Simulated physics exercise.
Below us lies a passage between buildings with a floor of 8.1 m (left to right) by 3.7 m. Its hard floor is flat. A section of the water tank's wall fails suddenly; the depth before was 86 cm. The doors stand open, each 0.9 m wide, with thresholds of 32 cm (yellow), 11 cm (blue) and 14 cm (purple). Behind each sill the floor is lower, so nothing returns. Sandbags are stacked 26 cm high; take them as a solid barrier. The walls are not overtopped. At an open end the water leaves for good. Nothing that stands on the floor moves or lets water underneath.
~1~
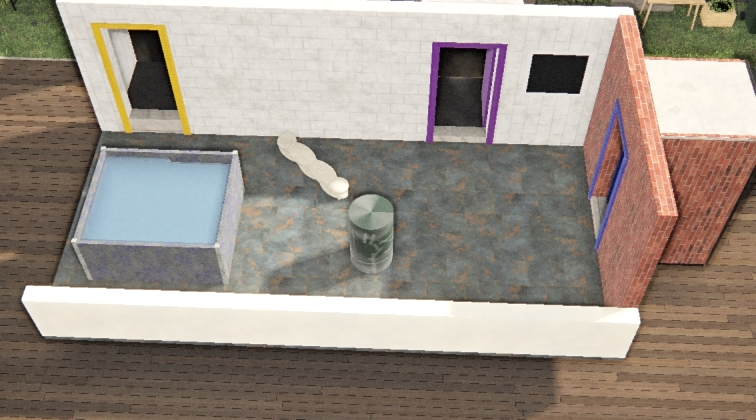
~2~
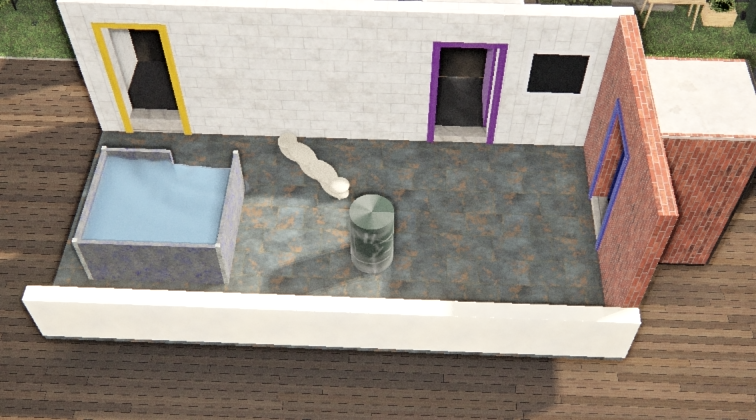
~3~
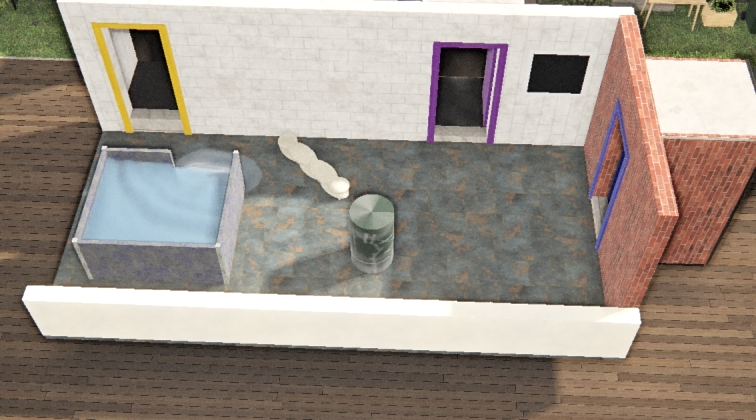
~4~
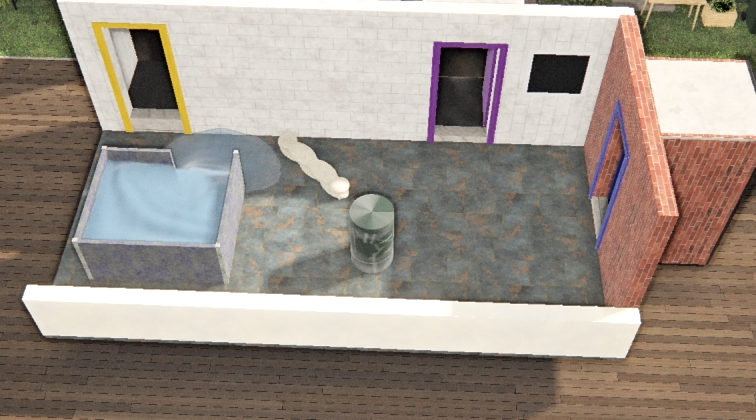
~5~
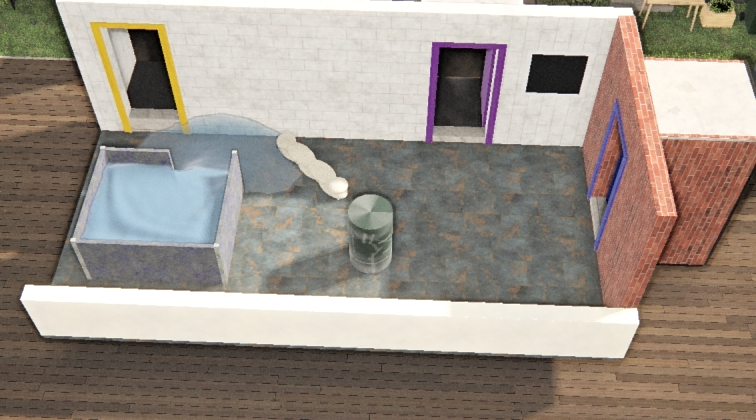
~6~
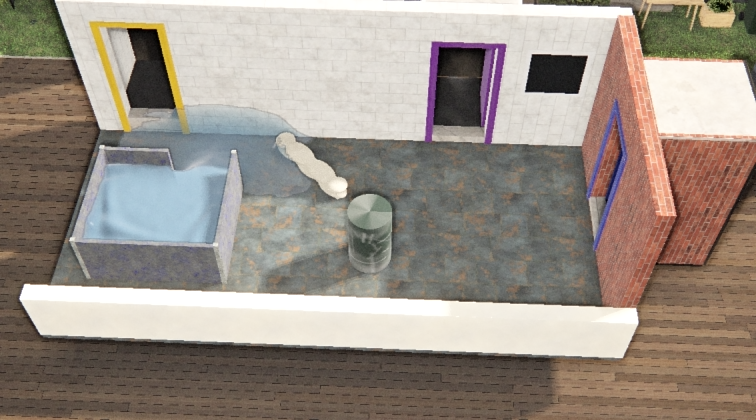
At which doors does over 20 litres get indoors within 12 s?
Within that time: At the yellow door it does not reach the limit; at the blue door it does not reach the limit; at the purple door it keeps below the limit.
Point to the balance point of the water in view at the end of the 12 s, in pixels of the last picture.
Around (351, 221).
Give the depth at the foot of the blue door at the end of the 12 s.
Roughly 6.0 cm deep.
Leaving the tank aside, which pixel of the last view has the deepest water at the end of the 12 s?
Near (310, 156).
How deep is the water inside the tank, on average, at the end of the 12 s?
About 7 cm.
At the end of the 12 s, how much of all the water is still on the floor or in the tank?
Roughly 54 in a hundred.
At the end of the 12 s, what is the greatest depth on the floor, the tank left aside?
About 12 cm.
A moment later water covers 20 % of the floor and is deepest (58 cm) near (228, 138); yellow door 24 cm at the sill, 1 L in, blue door not reached, purple door not reached.
Soon after water covers 50 % of the floor and is deepest (42 cm) near (228, 138); yellow door 21 cm at the sill, 2 L in, blue door not reached, purple door 3 cm at the sill, 0 L in.
Next water covers 80 % of the floor and is deepest (32 cm) near (228, 138); yellow door 16 cm at the sill, 2 L in, blue door 10 cm at the sill, 0 L in, purple door 2 cm at the sill, 0 L in.
Later on water covers 85 % of the floor and is deepest (14 cm) near (225, 153); yellow door 8 cm at the sill, 2 L in, blue door 9 cm at the sill, 1 L in, purple door 1 cm at the sill, 0 L in.
At the end water covers 95 % of the floor and is deepest (12 cm) near (310, 156); yellow door 4 cm at the sill, 2 L in, blue door 6 cm at the sill, 1 L in, purple door 7 cm at the sill, 0 L in.
